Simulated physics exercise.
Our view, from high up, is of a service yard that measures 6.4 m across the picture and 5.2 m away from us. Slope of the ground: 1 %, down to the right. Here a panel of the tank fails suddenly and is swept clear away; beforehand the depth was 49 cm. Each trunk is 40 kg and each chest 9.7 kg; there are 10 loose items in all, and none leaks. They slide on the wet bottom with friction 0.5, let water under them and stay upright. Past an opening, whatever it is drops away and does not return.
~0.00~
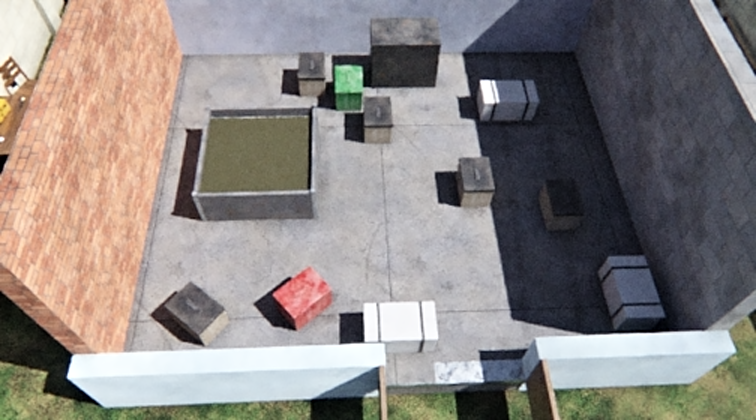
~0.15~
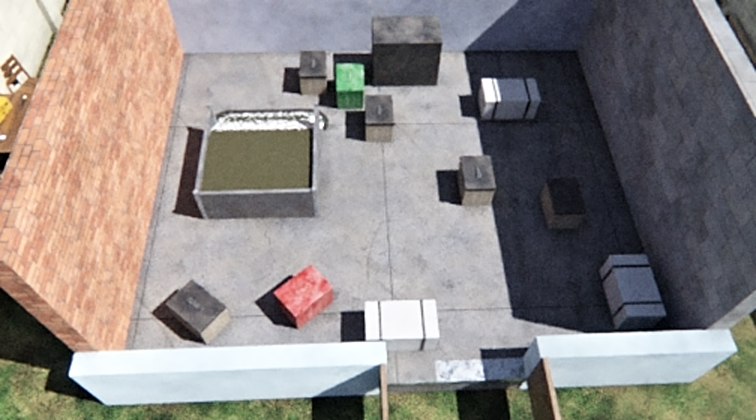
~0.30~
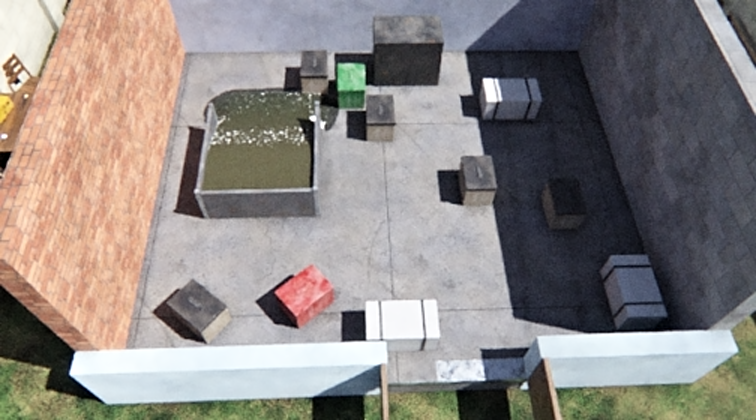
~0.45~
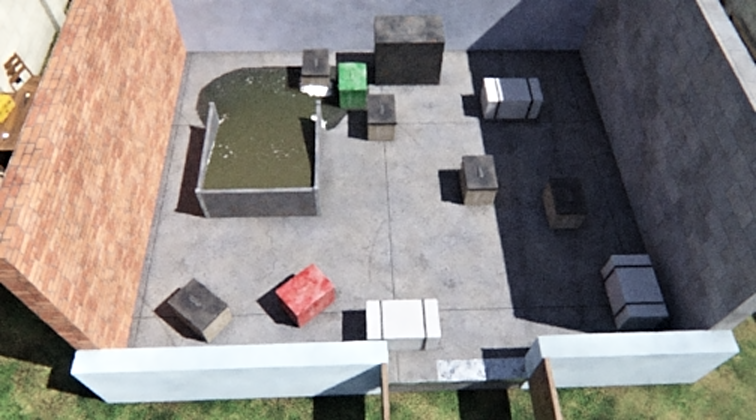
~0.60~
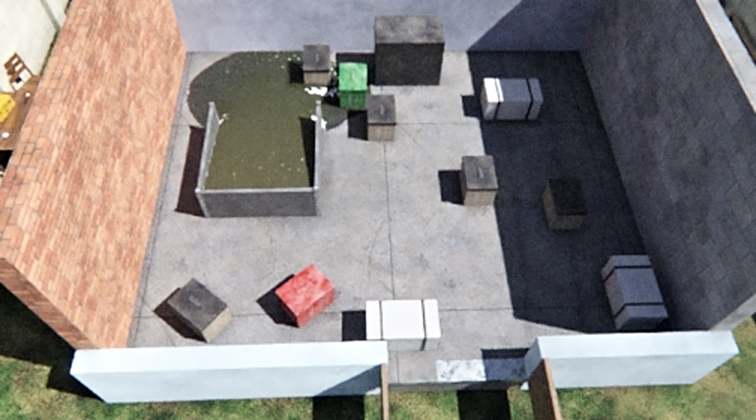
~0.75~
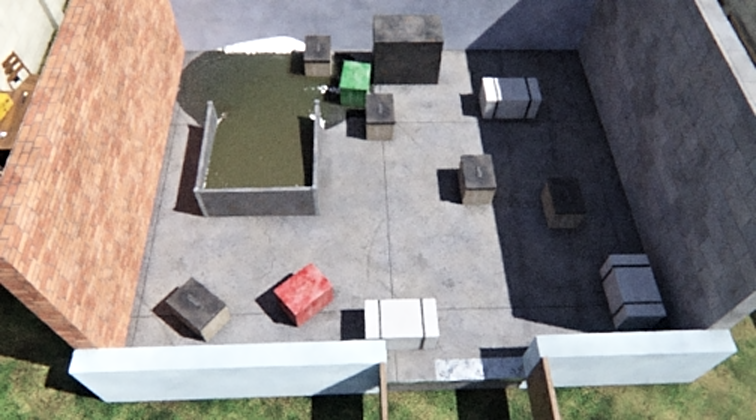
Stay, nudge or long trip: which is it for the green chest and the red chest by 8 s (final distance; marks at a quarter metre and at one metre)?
Final spots: Green chest a long way off, red chest a moderate distance away.
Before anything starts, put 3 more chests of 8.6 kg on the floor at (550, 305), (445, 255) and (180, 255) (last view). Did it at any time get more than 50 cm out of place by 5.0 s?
In turn: Less, short of it, over.
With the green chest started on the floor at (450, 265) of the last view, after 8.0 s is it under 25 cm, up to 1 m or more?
Well, it rests almost unmoved.
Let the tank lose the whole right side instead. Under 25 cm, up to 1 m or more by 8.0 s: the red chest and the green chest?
In that situation the red chest stays about where it was, while the green chest stays about where it was.
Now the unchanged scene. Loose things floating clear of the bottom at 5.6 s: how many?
At that time the total is 1.
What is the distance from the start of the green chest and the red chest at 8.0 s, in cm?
200 cm, then 80 cm, roughly.
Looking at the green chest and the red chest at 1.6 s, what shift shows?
30 and 0 cm, roughly.
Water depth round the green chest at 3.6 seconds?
Near 3 cm deep.
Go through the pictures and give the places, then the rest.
In the first picture, the green chest at (348, 79) rests on the ground; the red chest at (302, 291) rests on the ground; water covers 2.0 m2; 0 of 10 have shifted.
In the second picture, the green chest at (350, 77), on the bottom; the red chest at (303, 290), on the bottom; 2.7 m2 under water; 0 of 10 have shifted.
In the third picture, the green chest at (351, 76) rests on the ground; the red chest at (304, 289) rests on the ground; water covers 3.6 m2; 0 of 10 have shifted.
In the fourth picture, the green chest at (352, 76) rests on the ground; the red chest at (305, 289), on the bottom; 4.5 m2 under water; 0 of 10 have shifted.
In the fifth picture, the green chest at (353, 76) rests on the ground; the red chest at (304, 289) rests on the ground; 5.5 m2 under water; 1 of 10 have shifted.
In the sixth picture, the green chest at (355, 75), on the bottom, 7 cm from its start; the red chest at (303, 288) rests on the ground; water covers 6.1 m2; 2 of 10 have shifted.
After 1.6 s the green chest is near (368, 77), 0.3 m from its start, aground; the red chest is near (303, 288), 0.0 m from its start, aground; 0 of 10 are out; 1 afloat.
After 3.6 s the green chest is near (423, 104), 1.2 m from its start, aground; the red chest is near (303, 288), 0.0 m from its start, aground; 0 of 10 are out; 1 afloat.
After 5.6 s the green chest is near (469, 108), 1.8 m from its start, aground; the red chest is near (306, 287), 0.0 m from its start, aground; 0 of 10 are out; 1 afloat.
After 8.0 s the green chest is near (471, 108), 1.8 m from its start, aground; the red chest is near (336, 241), 0.7 m from its start, afloat; 0 of 10 are out; 1 afloat.
